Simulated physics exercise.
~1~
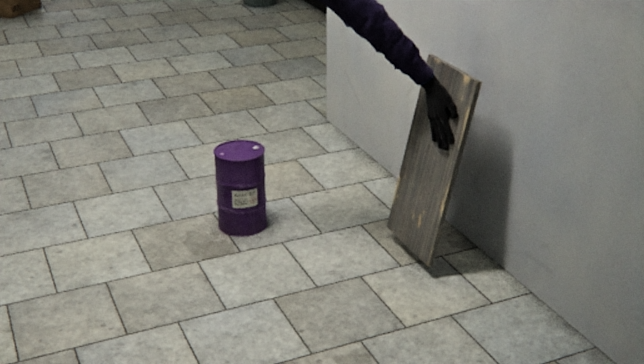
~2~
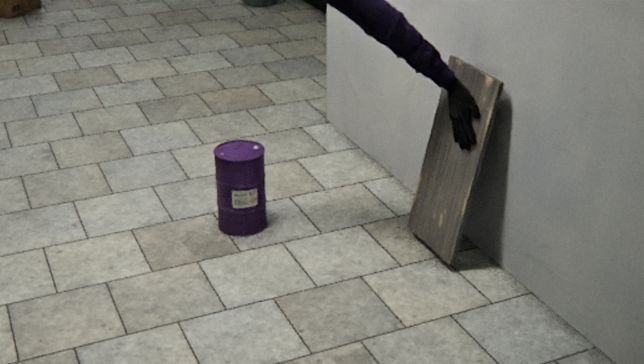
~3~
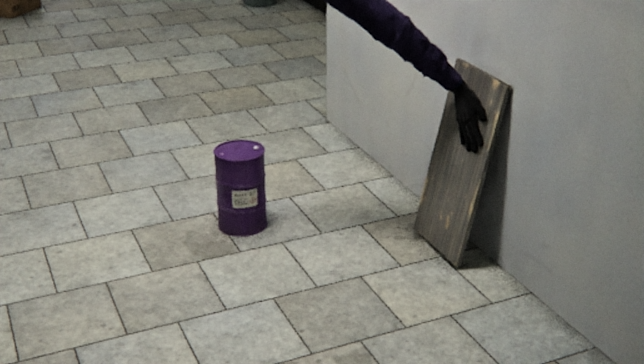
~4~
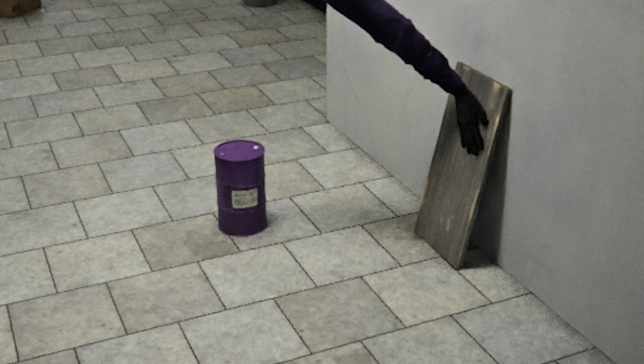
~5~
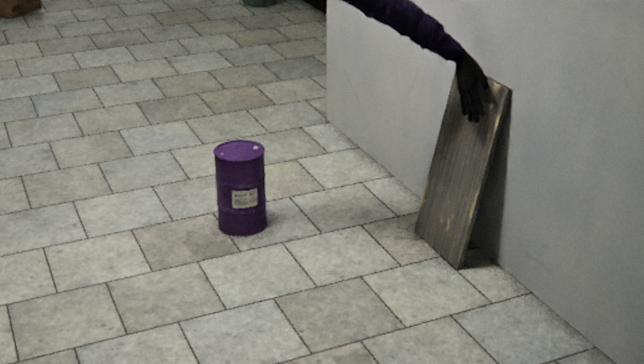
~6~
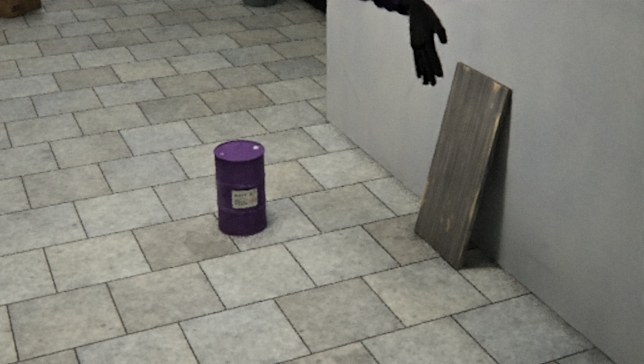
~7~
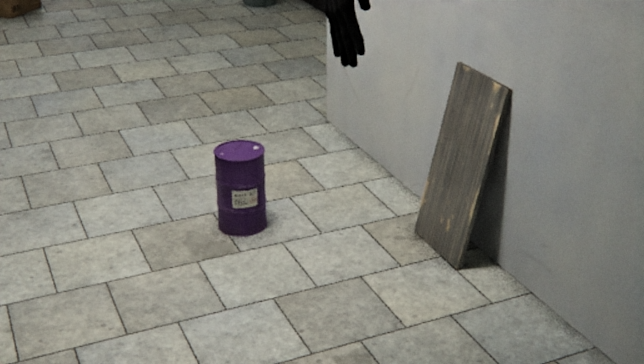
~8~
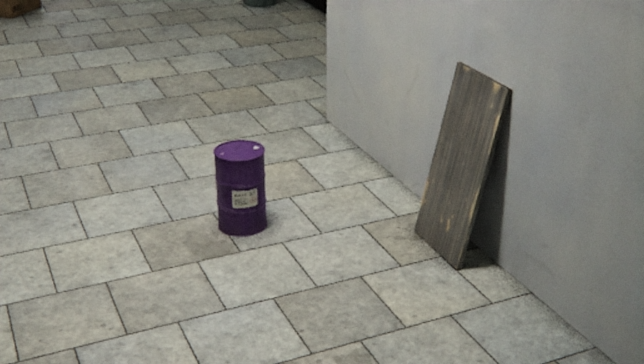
On a tiled floor beside a bare grey wall, a gloved hand shifts a grey board slightly right and leans it against the wall, then lets go and withdraws. The board stays leaning there, and a purple canister stands unmoved to its left.
